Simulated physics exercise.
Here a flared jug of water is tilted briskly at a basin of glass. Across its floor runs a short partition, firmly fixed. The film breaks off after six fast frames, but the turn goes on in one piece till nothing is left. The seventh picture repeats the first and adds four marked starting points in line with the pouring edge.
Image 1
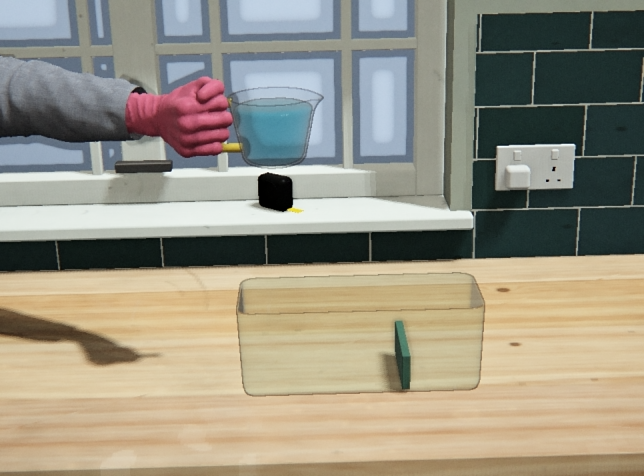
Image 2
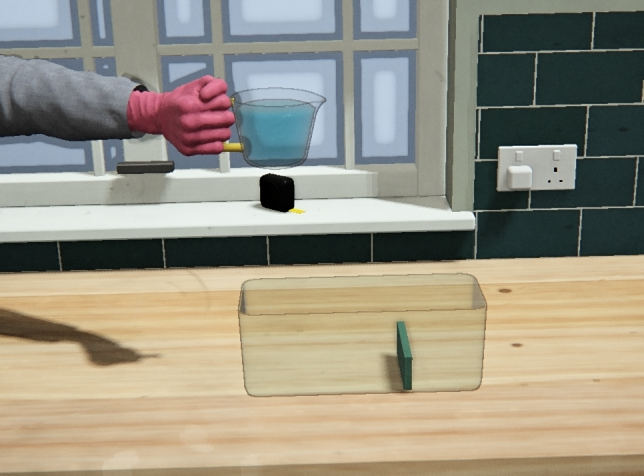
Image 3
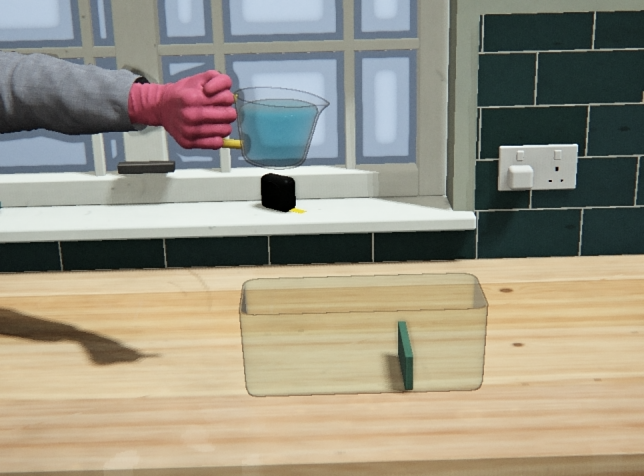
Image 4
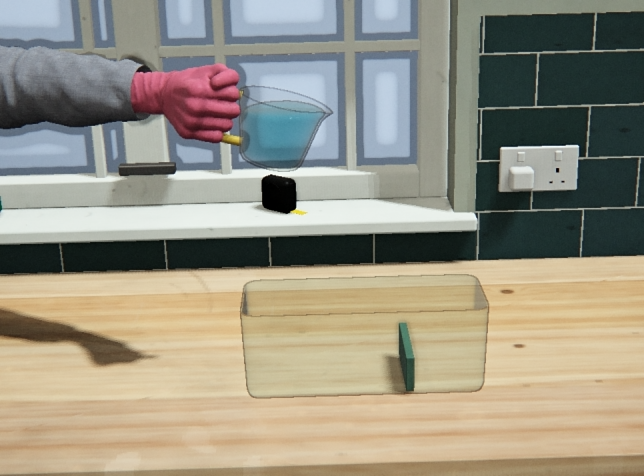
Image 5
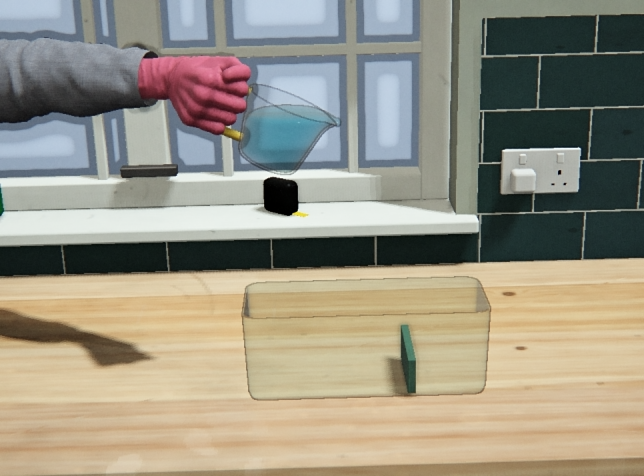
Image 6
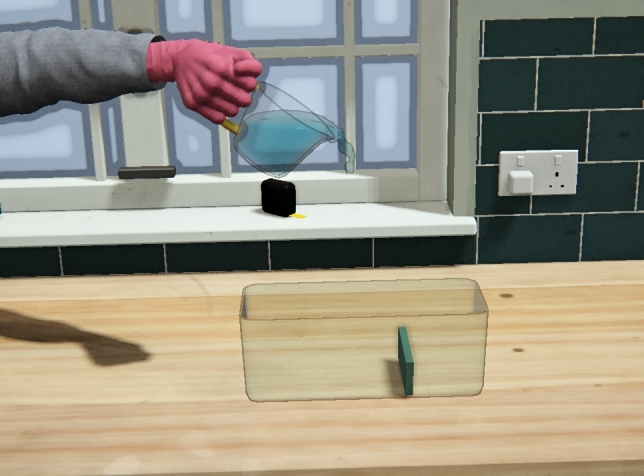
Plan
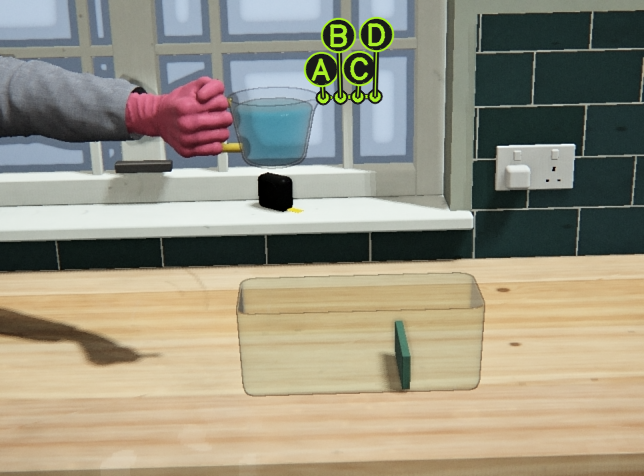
A pink-gloved hand in a grey sleeve, reaching in from the left, holds a clear jug of blue liquid above a pale wooden worktop, seen from the front and slightly above. An empty glass basin with a short green partition stands below, before a windowsill holding a small black object, with dark green tiles and a white socket at right. The jug tilts rightward, slowly then faster, until liquid slips over its lip, while the view shifts very slightly.
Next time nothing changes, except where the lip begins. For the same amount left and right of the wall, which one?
Dot B does it best.
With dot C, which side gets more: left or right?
More ends on the right.
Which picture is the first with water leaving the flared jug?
Picture 5.
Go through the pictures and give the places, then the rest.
In the first picture, upright, lip at (323, 97); basin from (243, 393) to (480, 387); top of the wall at (402, 338); nothing has left yet.
In the second picture, upright, lip at (325, 99); nothing has left yet.
In the third picture, tipped about 6°, lip at (328, 103); nothing has left yet.
In the fourth picture, tipped about 14°, lip at (332, 112); nothing has left yet.
In the fifth picture, tipped about 24°, lip at (336, 124); water is over the lip, down to (336, 124).
In the sixth picture, tipped about 36°, lip at (334, 137); water is over the lip, down to (352, 170).
In lime, A at (323, 97); B at (340, 97); C at (357, 96); D at (375, 96).
For dot A, about 80 % ends left of the wall and 17 % right of it; 3 % is lost outside.
For dot B, about 47 % ends left of the wall and 50 % right of it.
For dot C, about 23 % ends left of the wall and 75 % right of it.
For dot D, about 23 % ends left of the wall and 75 % right of it; 3 % is lost outside.
